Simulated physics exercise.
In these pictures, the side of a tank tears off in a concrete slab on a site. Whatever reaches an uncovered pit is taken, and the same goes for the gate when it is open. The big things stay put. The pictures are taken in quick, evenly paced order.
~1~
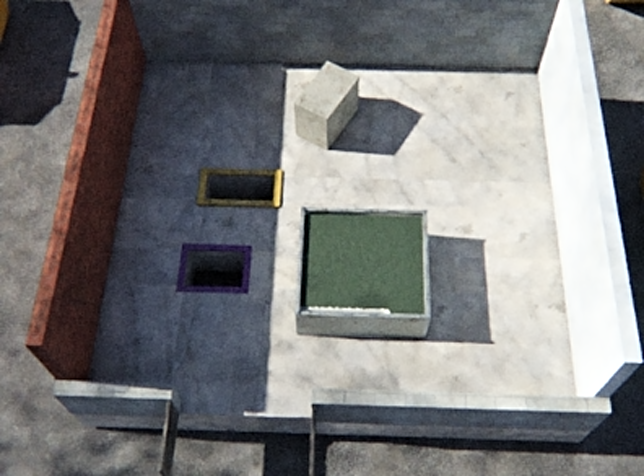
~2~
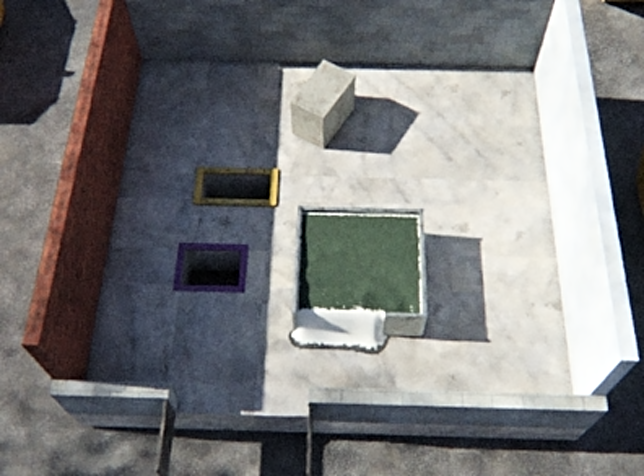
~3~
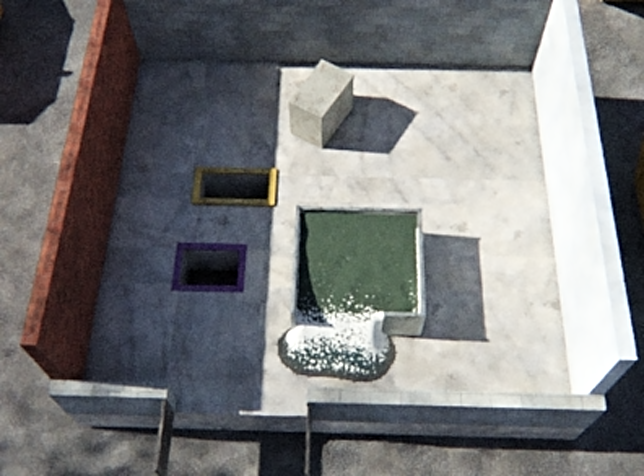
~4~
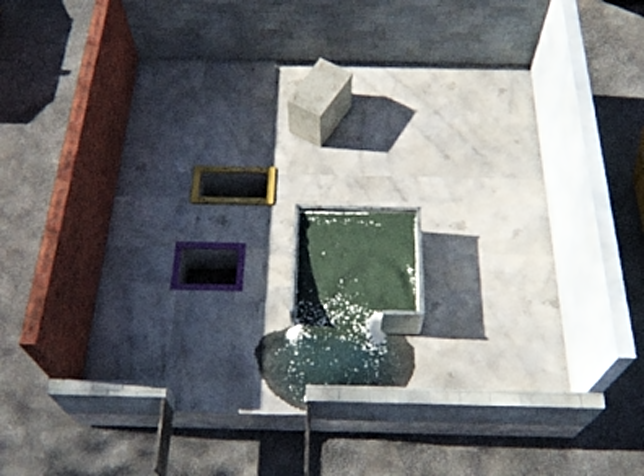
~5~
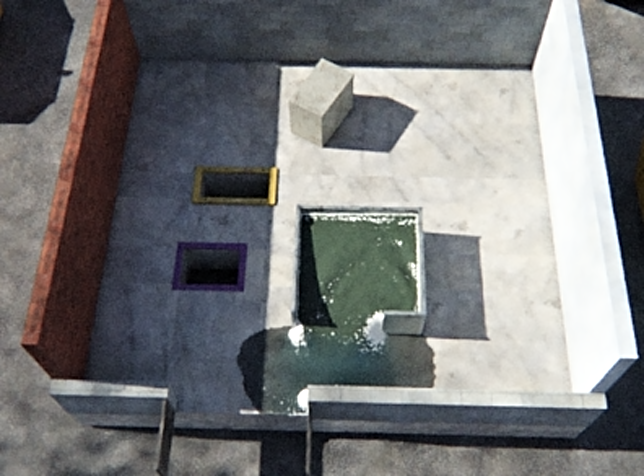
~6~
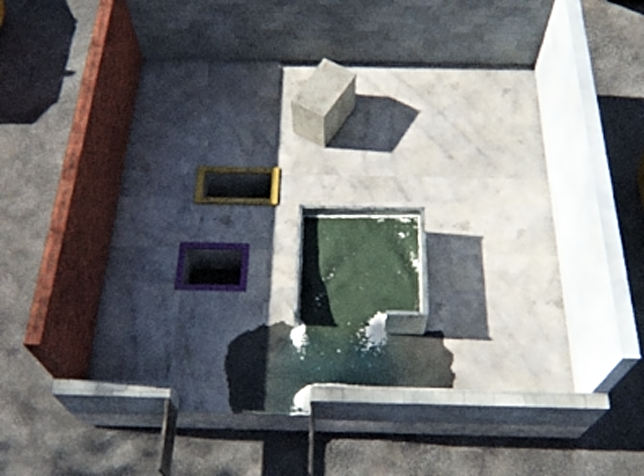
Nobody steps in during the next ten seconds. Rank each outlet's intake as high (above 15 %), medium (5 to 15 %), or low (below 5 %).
Intake: The gate is high; the yellow pit is low; the purple pit is low.
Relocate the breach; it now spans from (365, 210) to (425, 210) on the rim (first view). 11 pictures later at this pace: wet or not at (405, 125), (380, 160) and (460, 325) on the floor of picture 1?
Spot by spot: Soaked through, then soaked through, then unaffected.
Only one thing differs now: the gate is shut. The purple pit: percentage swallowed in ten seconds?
I'd put purple at 8 per cent.
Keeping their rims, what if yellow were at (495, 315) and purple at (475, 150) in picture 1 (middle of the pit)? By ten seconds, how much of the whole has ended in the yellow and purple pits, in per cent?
Yellow 8%, purple 4%.
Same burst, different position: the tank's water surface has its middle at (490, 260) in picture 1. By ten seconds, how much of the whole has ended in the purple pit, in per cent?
Within ten seconds roughly 15 percent of the total ends in the purple pit.
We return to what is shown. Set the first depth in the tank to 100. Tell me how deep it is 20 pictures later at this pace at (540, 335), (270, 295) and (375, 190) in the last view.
The three come to some 20, 0 and 0 per cent respectively.
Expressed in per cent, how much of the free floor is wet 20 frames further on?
About 30 per cent.
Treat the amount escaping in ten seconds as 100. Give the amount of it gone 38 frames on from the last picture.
Note - share reached: 85 %.
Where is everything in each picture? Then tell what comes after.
Still water in the open tank at (363, 263), in the first picture.
The front is at (296, 341), out from the gap at (340, 326), in the second picture.
The front is at (378, 374), out from the gap at (338, 325), in the third picture.
Water pours out at (337, 325) and has run to a hidden place, in the fourth picture.
The front is at a hidden place, out from the gap at (339, 325), in the fifth picture.
Water pours out at (341, 325) and has run to a hidden place, in the sixth picture.
A moment on, water covers 10 % of the floor; the gate 7 %, the yellow pit 0 %, the purple pit 0 %.
Next, water covers 20 % of the floor; the gate 18 %, the yellow pit 0 %, the purple pit 0 %.
Then, water covers 30 % of the floor; the gate 27 %, the yellow pit 0 %, the purple pit 0 %.
Later, water covers 60 % of the floor; the gate 35 %, the yellow pit 0 %, the purple pit 0 %.
In the end, water covers 80 % of the floor; the gate 40 %, the yellow pit 0 %, the purple pit 1 %.
